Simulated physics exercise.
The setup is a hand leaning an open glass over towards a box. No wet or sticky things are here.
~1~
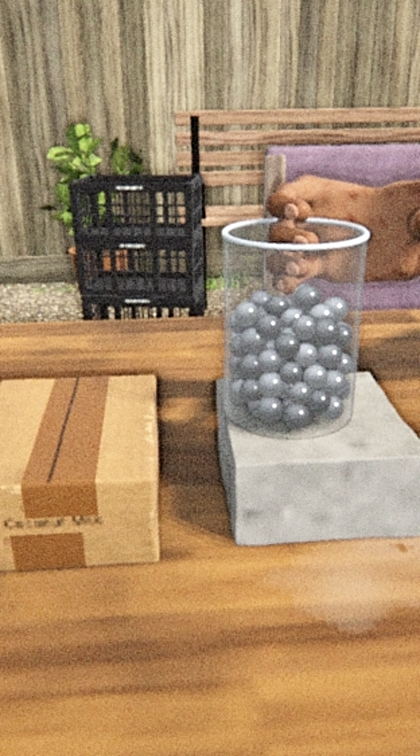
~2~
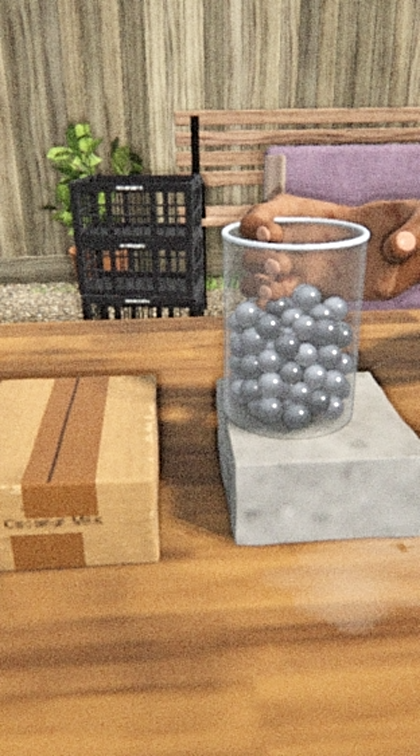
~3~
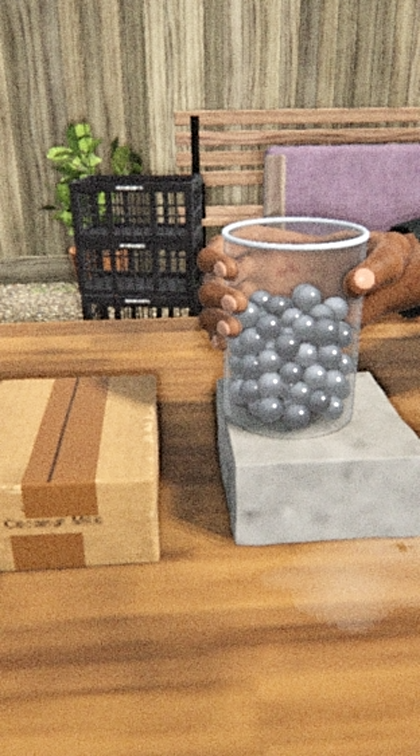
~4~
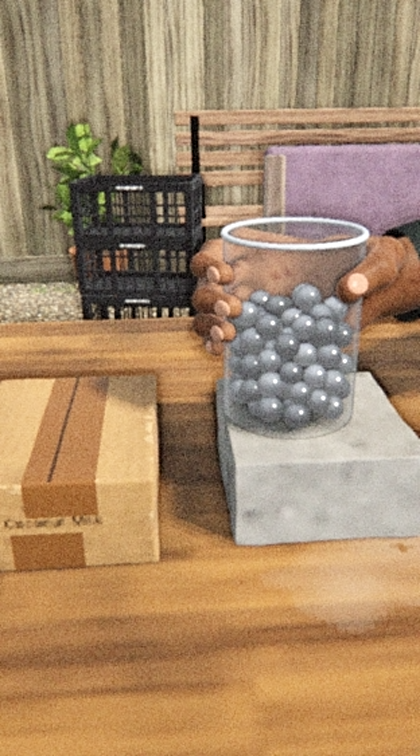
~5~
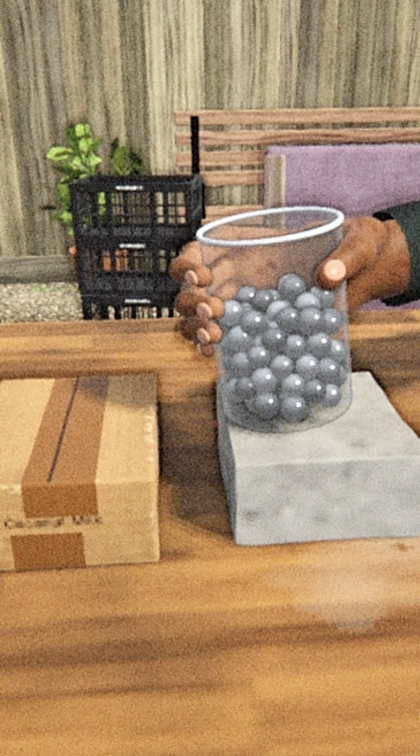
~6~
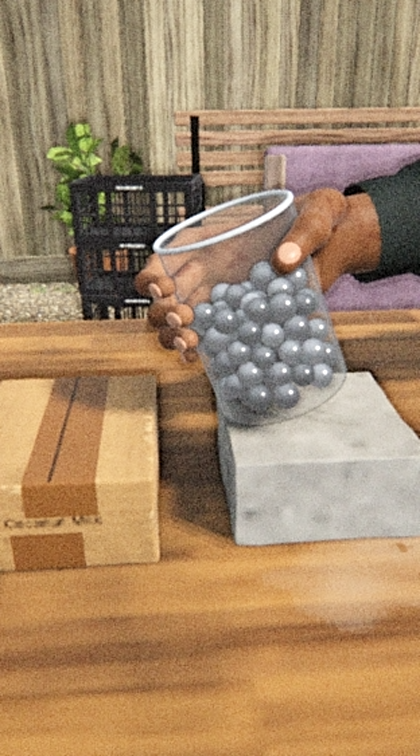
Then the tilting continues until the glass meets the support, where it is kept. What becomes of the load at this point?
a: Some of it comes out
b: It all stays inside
Some of it comes out.
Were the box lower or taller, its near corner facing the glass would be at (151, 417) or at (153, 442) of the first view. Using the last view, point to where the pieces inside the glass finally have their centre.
Centre at rest, last picture: Try 1 about (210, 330); try 2 about (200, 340).
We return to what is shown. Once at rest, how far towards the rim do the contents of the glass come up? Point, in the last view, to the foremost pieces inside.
Roughly at (45, 402) in the last view, I'd say.
Then, 0.30 s after the last picture, the glass leans 40°; everything is still inside.
Then, 0.68 s after the last picture, the glass leans 66°; everything is still inside.
Then, 1.08 s after the last picture, the glass leans 89°; a stray few of the steel balls out of it.
By the end, the glass rests on the box at 90°; about half of the steel balls out of it.
